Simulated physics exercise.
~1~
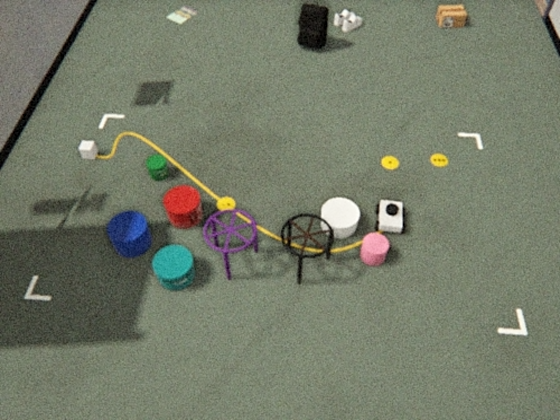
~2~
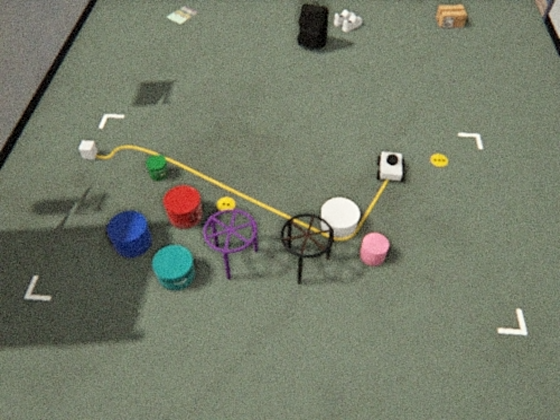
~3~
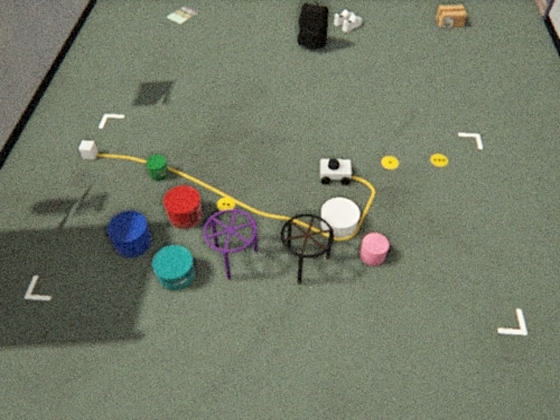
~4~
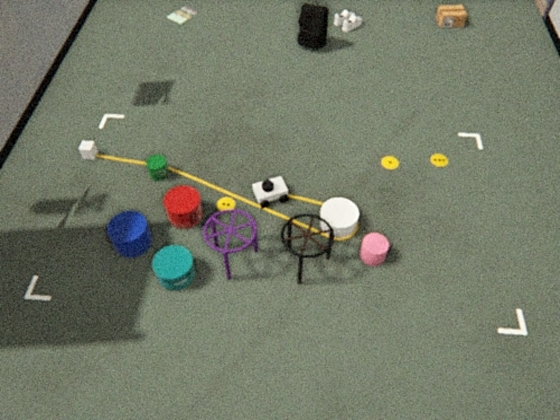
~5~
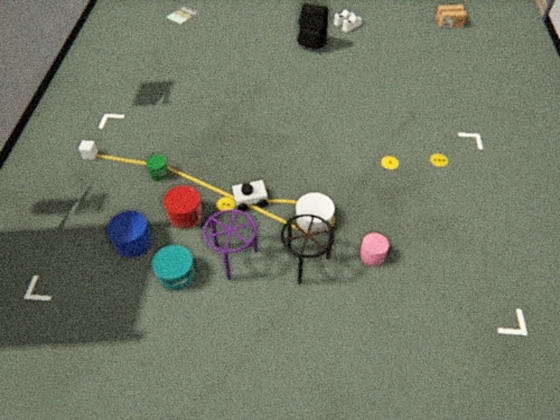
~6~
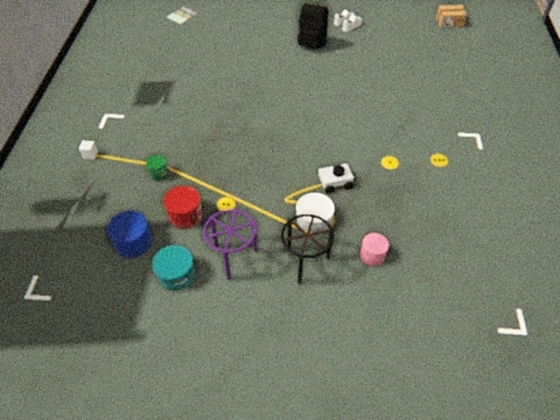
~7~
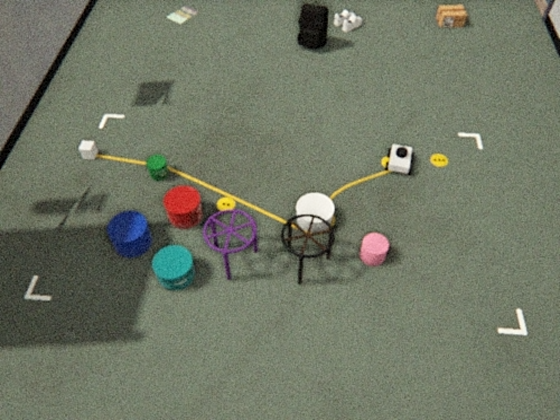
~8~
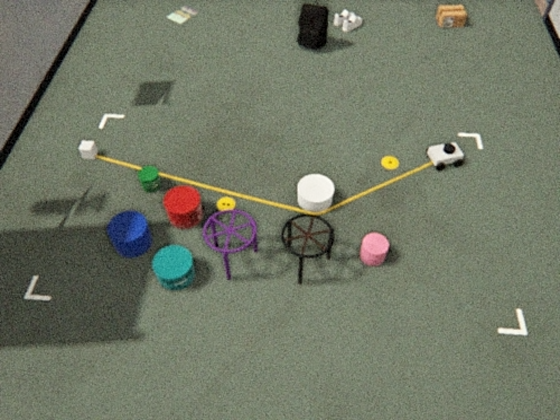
On a hallway floor, a little cart trails a yellow lead that shifts two bins.
